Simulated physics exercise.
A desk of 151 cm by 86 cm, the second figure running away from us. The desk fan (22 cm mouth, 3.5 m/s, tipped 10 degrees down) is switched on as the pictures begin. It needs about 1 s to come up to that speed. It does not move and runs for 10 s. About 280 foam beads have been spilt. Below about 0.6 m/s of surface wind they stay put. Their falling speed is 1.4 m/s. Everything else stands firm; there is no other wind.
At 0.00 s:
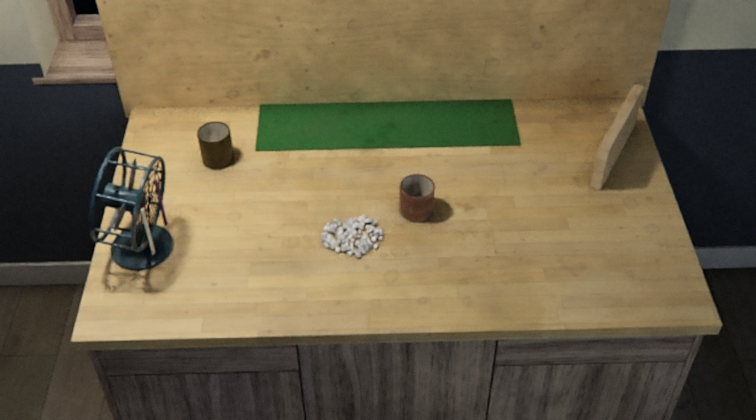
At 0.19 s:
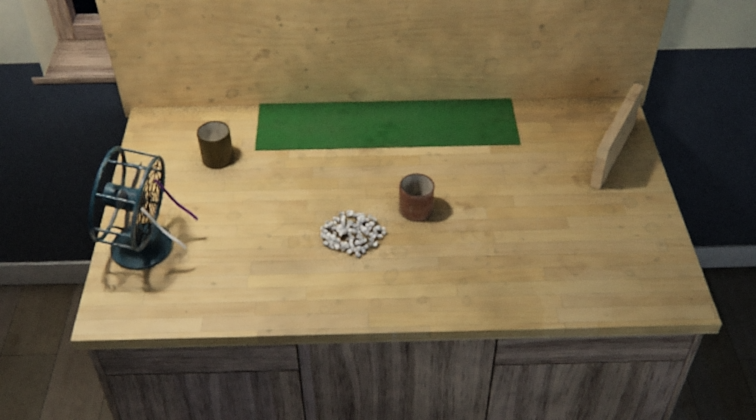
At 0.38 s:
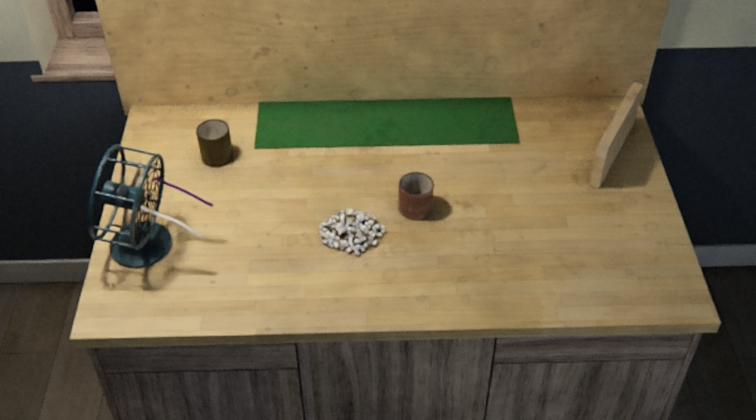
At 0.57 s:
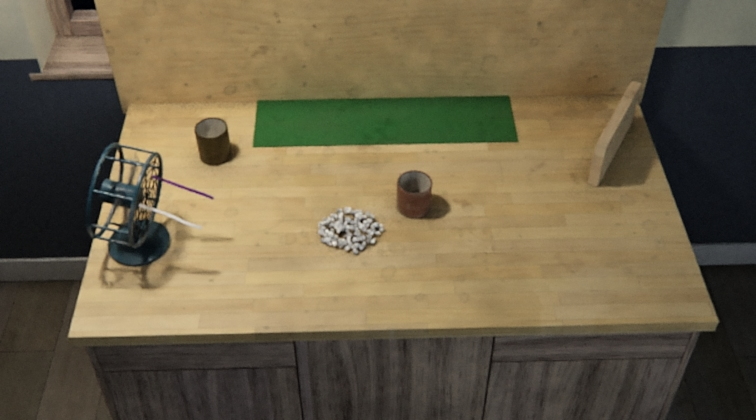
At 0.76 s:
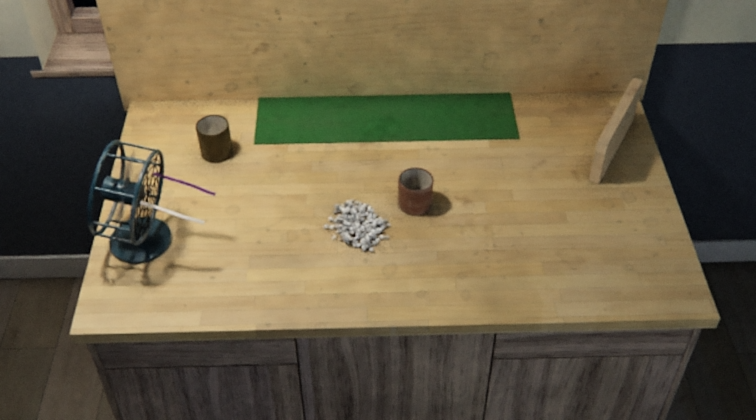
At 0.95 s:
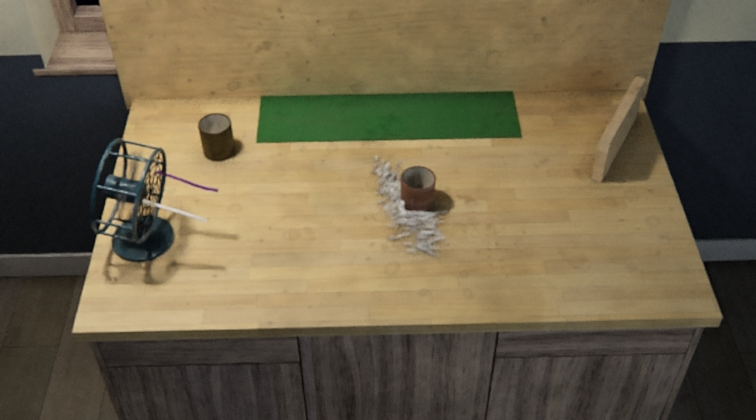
At the start, a loose patch of small white pieces lies still beside a reddish mug on a wooden counter, while the ribbons on a desk fan at left lift and stream rightward. Then the pieces begin shifting right, and they spread around the mug in a scattered, blurred band.
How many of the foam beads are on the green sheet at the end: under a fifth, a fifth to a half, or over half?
The share on the green sheet is from a fifth to a half.
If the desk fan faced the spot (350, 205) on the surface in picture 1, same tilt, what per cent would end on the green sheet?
Then about 0 %.
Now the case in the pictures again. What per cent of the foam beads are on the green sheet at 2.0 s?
Near 40 %.
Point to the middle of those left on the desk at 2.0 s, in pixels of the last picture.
Around (497, 104).
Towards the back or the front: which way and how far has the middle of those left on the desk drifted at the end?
To the back, by about 50 cm.
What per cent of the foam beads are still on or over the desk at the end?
Near 80 %.
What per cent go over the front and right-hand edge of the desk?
Roughly 0 % front, 20 % right-hand.
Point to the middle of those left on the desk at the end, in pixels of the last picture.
Around (498, 95).
After 2.0 s, 44 % are on the green sheet; the middle of those still in play is near (497, 104); 32 % have settled or left.
After 3.2 s, 43 % are on the green sheet; the middle of those still in play is near (498, 104); 35 % have settled or left.
After 5.5 s, 39 % are on the green sheet; the middle of those still in play is near (505, 102); 41 % have settled or left.
After 10.0 s, at the end, 36 % are on the green sheet; the middle of those still in play is near (498, 95).
